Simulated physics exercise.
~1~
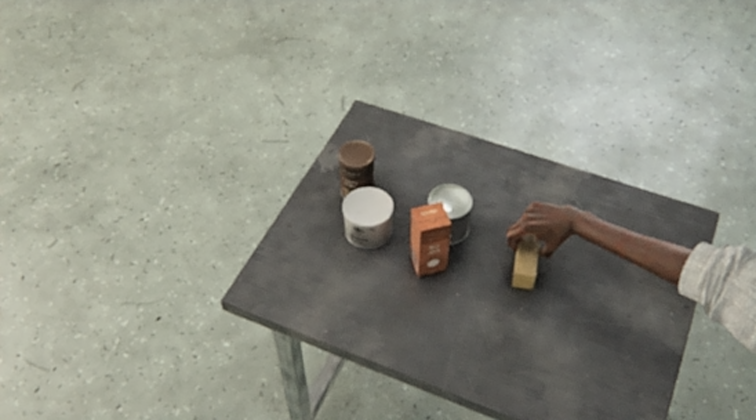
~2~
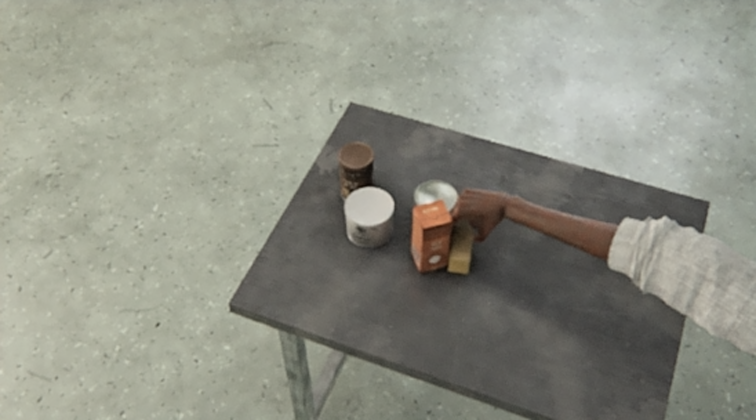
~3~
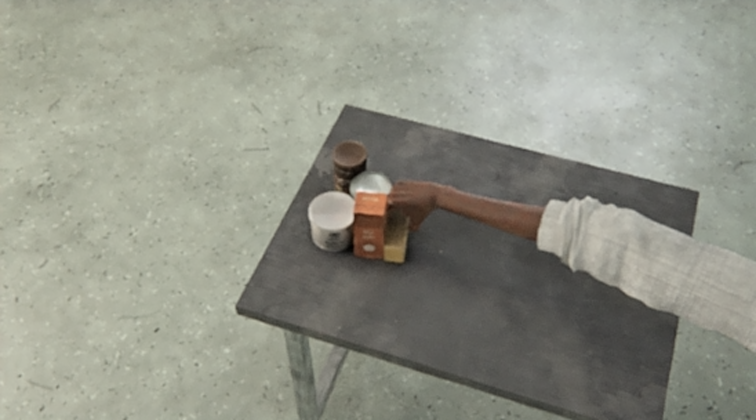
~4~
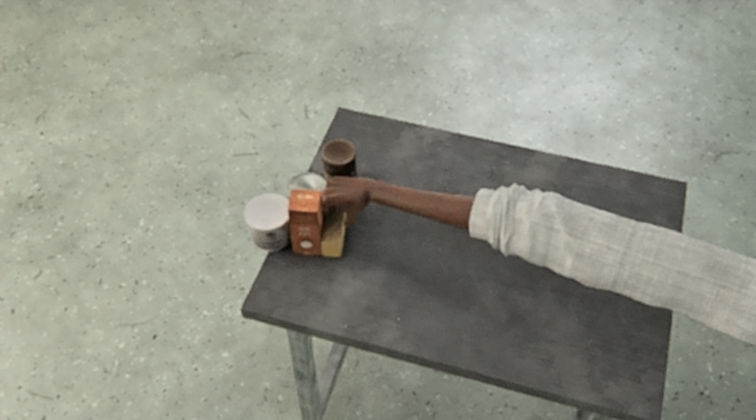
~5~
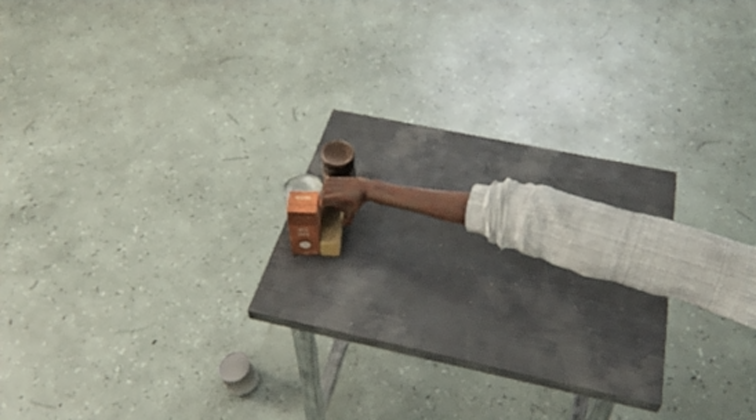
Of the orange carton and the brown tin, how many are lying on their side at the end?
None of them are. The orange carton and the brown tin are both still standing upright on the table.
